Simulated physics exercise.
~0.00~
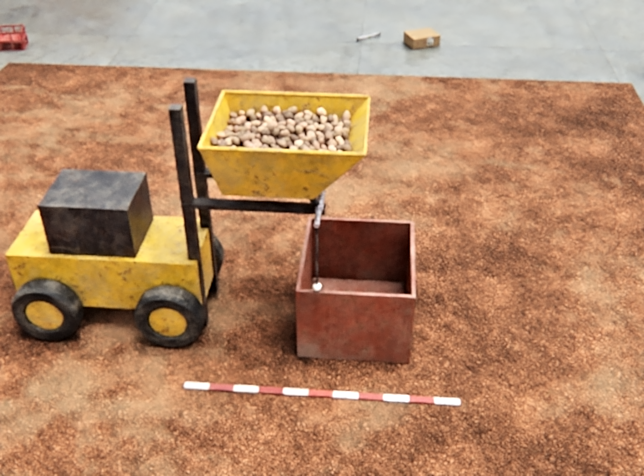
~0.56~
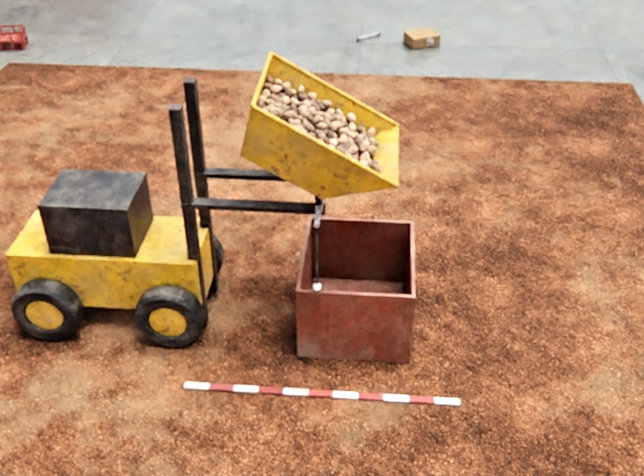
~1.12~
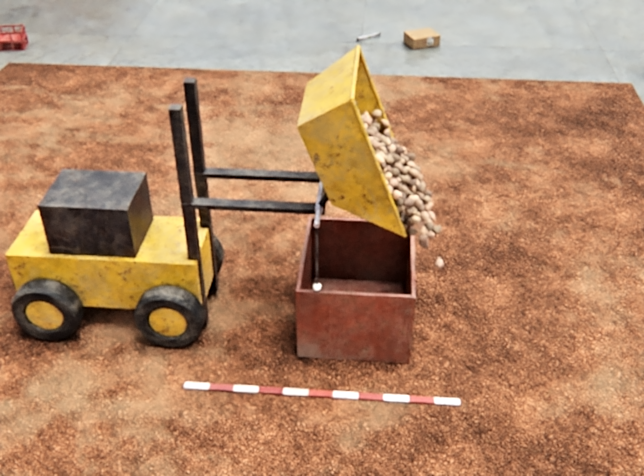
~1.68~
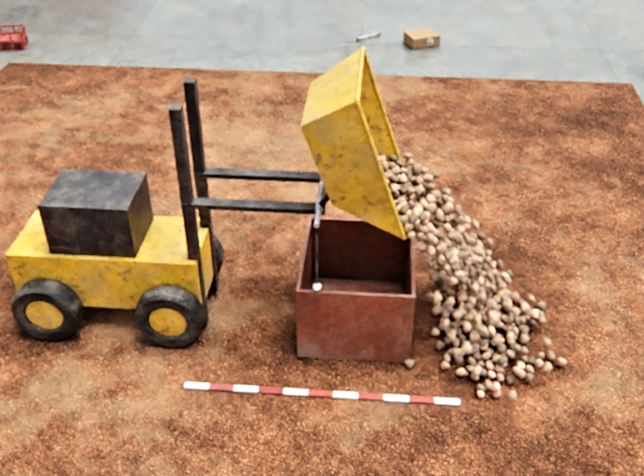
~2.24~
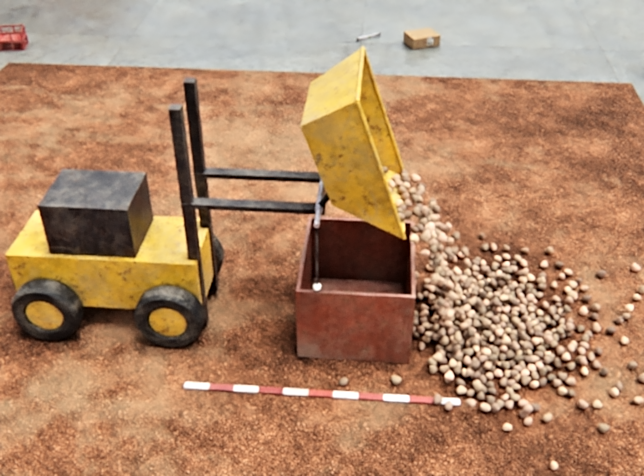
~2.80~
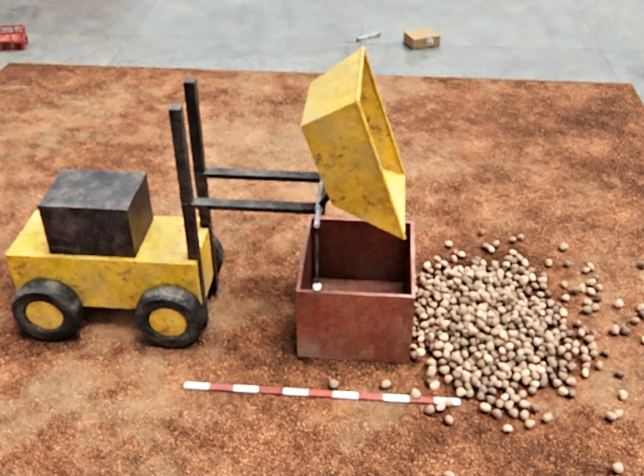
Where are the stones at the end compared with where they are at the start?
At the start the stones sit in the raised yellow skip above the bin. At the end they lie lower down and farther right, in a spread-out heap on the ground to the right of the bin.
